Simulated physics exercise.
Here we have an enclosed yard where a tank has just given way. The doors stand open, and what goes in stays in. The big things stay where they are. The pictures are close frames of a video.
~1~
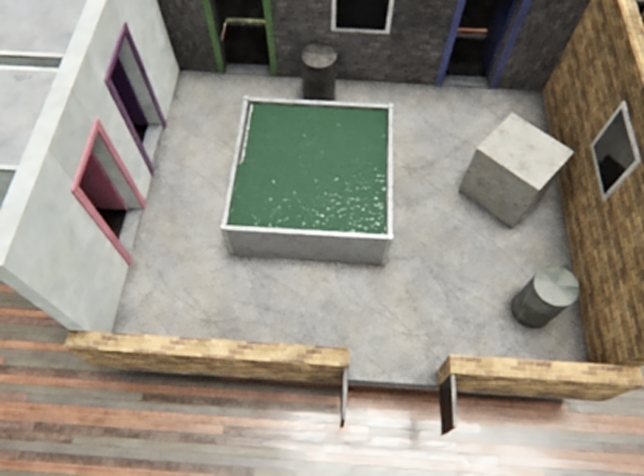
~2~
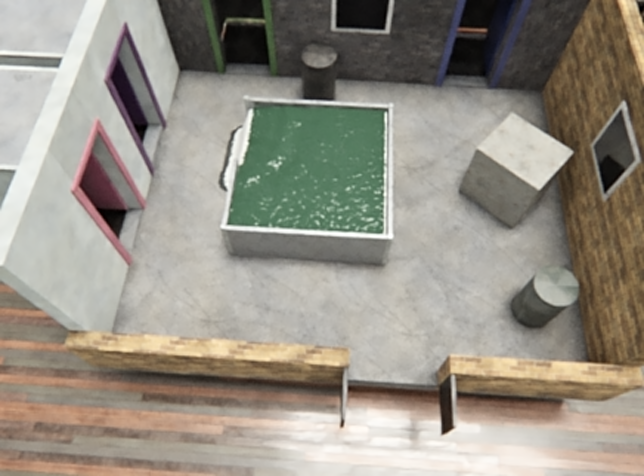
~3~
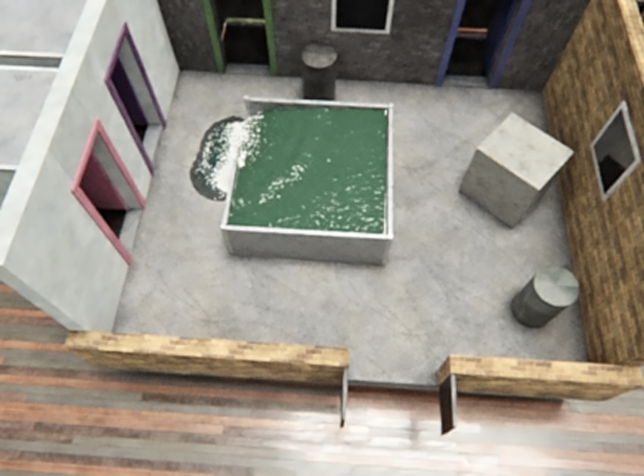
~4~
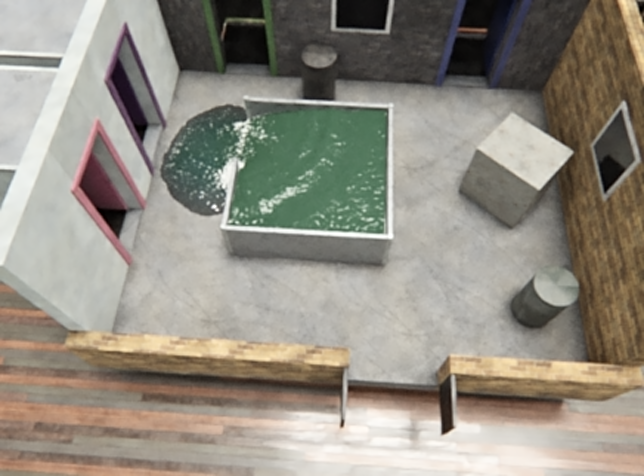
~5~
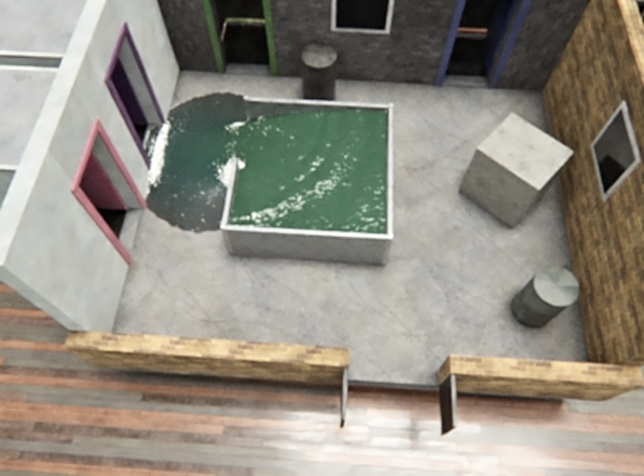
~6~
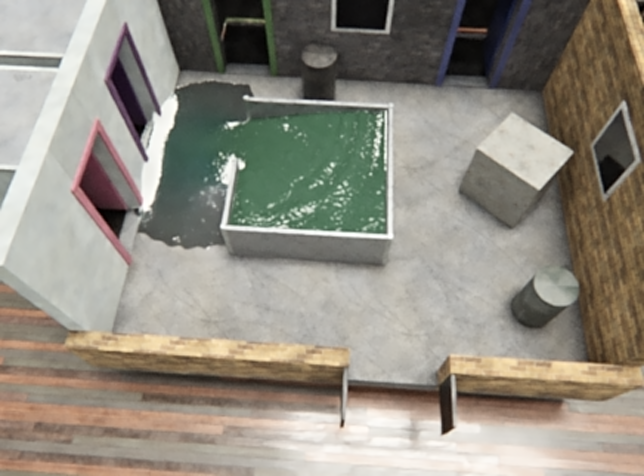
A square, pale-walled tank of green water stands in a grey-floored yard, seen from high above by a still camera. Pink and purple doorways line the white left wall, green and blue ones the dark back wall, with a pale block and grey cylinder at right. Water pours from the tank's left side, foaming and spreading in a dark, widening pool to the left wall.
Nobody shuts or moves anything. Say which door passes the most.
The purple door.
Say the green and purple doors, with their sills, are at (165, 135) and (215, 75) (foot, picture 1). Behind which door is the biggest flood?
The green one.
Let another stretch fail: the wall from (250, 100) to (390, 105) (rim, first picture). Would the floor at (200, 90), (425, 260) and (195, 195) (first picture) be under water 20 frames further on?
In turn: Awash, no water, under water.
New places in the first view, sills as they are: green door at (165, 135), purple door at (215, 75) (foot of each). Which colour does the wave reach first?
First comes the green-painted one.
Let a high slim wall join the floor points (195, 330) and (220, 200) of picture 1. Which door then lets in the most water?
It is the door marked purple.
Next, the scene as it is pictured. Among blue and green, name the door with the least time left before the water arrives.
That is the green-painted one.
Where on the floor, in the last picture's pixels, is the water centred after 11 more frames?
Around (268, 175).
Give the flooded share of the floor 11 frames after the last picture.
About 30 per cent.
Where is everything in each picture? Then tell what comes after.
The first picture shows still water in the water tank at (313, 166).
In the second picture, water pours out at (247, 150) and has run to a hidden place.
In the third picture, the front is at (200, 186), out from the gap at (248, 152).
In the fourth picture, water pours out at (248, 152) and has run to (165, 170).
In the fifth picture, the front is at (168, 115), out from the gap at (248, 152).
In the sixth picture, the front is at (140, 227), out from the gap at (248, 152).
A moment on, water covers 20 % of the floor; pink door a trickle in, green door wet at the sill, nothing in, blue door not reached, purple door a lot in.
Next, water covers 30 % of the floor; pink door some in, green door a trickle in, blue door not reached, purple door a lot in.
Then, water covers 50 % of the floor; pink door some in, green door a lot in, blue door wet at the sill, nothing in, purple door a lot in.
Later, water covers 85 % of the floor; pink door a lot in, green door a lot in, blue door a trickle in, purple door a lot in.
In the end, water covers 95 % of the floor; pink door a lot in, green door a lot in, blue door a trickle in, purple door a lot in; the purple door has let in the most.
